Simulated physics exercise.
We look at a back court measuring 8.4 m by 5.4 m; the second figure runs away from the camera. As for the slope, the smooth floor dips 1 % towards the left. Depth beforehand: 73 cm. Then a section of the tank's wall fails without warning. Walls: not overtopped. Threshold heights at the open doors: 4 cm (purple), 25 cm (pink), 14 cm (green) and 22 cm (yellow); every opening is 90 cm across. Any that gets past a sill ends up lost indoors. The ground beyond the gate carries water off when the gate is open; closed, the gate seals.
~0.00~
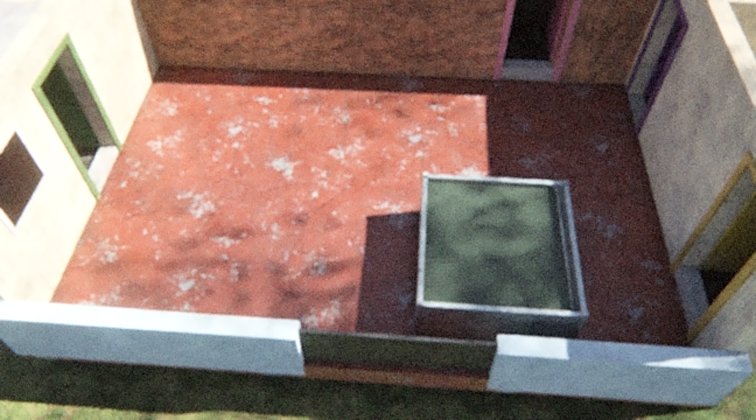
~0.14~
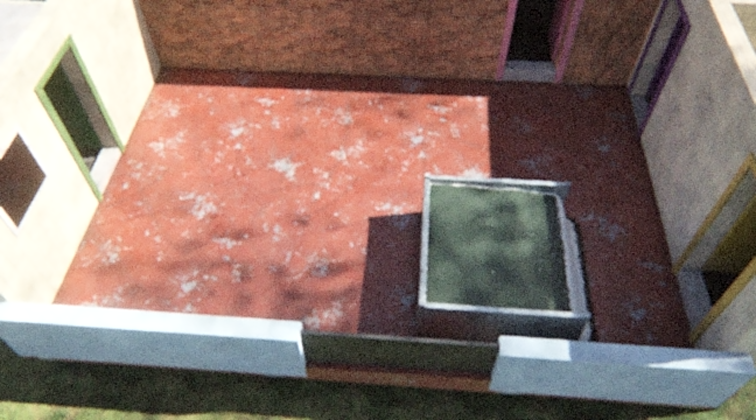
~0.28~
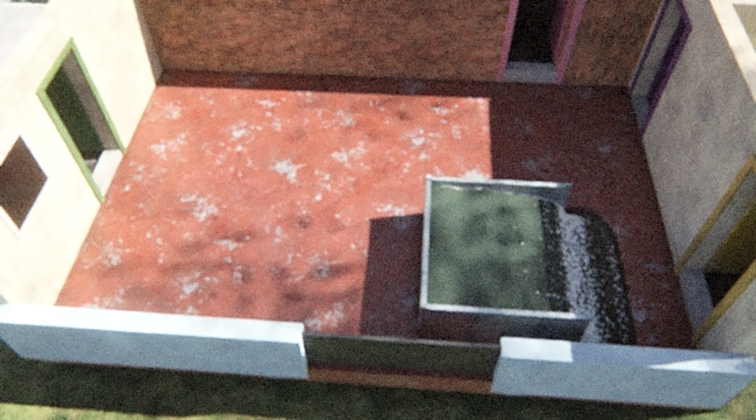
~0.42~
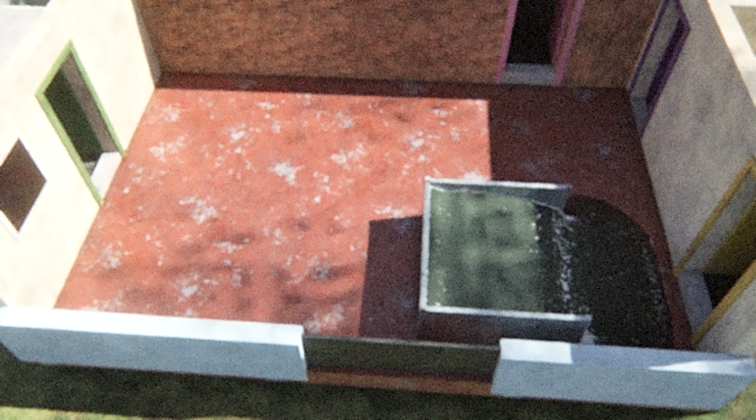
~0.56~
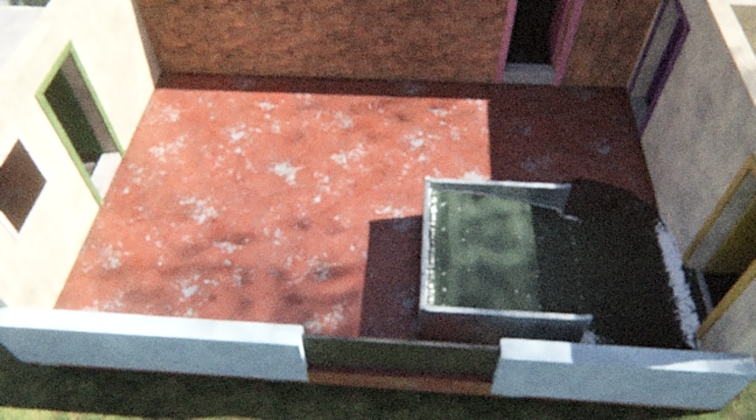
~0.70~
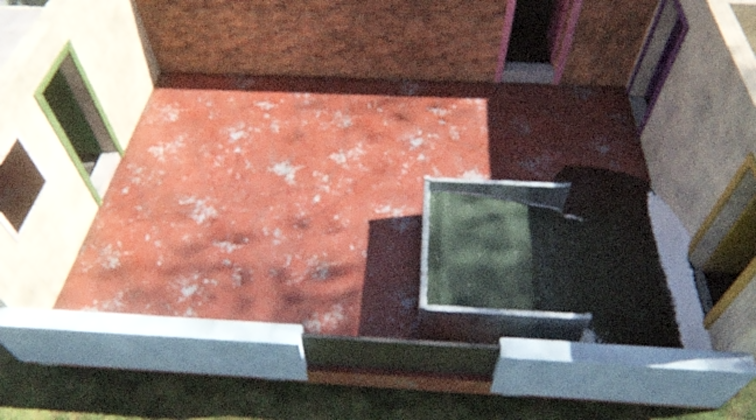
The video shows a walled court with a red, white-flecked floor and a square tank of dark green water; the tank's right side opens, and water pours out, spreading across the shaded floor to the wall on the right.
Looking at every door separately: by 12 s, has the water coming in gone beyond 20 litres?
Purple door - it has. Pink door - it has not. Green door - it has not. Yellow door - it has.
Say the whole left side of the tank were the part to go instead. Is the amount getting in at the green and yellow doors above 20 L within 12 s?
Against that limit the green door gives a greater amount and the yellow door gives a lower amount.
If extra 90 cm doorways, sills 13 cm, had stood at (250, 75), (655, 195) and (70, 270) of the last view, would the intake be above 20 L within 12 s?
Taking them in order, the first gets too little, the second enough and the third too little.
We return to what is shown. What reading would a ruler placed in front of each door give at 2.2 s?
Depths: Purple door 7 cm, pink door 6 cm, green door 0 cm, yellow door 39 cm.
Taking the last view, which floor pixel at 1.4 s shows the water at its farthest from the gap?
That lands around (627, 113) in the last picture.
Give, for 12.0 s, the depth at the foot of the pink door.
I'd put it at around 6.0 cm deep.
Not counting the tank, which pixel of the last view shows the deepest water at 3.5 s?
It's at about (590, 91) in the last picture.
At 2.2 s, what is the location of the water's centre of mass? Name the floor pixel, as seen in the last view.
Balance point at about (579, 262).
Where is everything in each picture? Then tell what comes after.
The tank at (497, 243) is whole and still, 73 cm deep, in the first frame.
Water pours out at (565, 267) and has run 1.1 m, to a hidden place; typically 9 cm deep outside, 73 cm at the tank's back, in the second frame.
The front is at (584, 214), 1.3 m from the gap at (565, 271); 1.6 m2 of floor is under water; 73 cm left at the back of the tank, in the third frame.
The front is at a hidden place, 1.6 m from the gap at (564, 274); 3.1 m2 of floor is under water; 69 cm left at the back of the tank, in the fourth frame.
The front is at (657, 212), 2.0 m from the gap at (564, 274); 4.4 m2 of floor is under water; 62 cm left at the back of the tank, in the fifth frame.
The front is at (650, 186), 2.3 m from the gap at (563, 273); 4.7 m2 of floor is under water; 63 cm left at the back of the tank, in the sixth frame.
After 1.4 s water covers 15 % of the floor and is deepest (51 cm) near (661, 298); purple door 3 cm at the sill, 0 L in, pink door not reached, green door not reached, yellow door 50 cm at the sill, 103 L in.
After 2.2 s water covers 20 % of the floor and is deepest (38 cm) near (678, 311); purple door 7 cm at the sill, 1 L in, pink door 6 cm at the sill, 0 L in, green door not reached, yellow door 39 cm at the sill, 228 L in.
After 3.5 s water covers 35 % of the floor and is deepest (24 cm) near (590, 91); purple door 12 cm at the sill, 19 L in, pink door 20 cm at the sill, 0 L in, green door not reached, yellow door 18 cm at the sill, 271 L in.
After 7.0 s water covers 80 % of the floor and is deepest (20 cm) near (695, 376); purple door 9 cm at the sill, 115 L in, pink door 9 cm at the sill, 0 L in, green door 11 cm at the sill, 0 L in, yellow door 15 cm at the sill, 272 L in.
After 12.0 s water covers 90 % of the floor and is deepest (12 cm) near (40, 337); purple door 6 cm at the sill, 155 L in, pink door 6 cm at the sill, 0 L in, green door 7 cm at the sill, 0 L in, yellow door 4 cm at the sill, 272 L in.
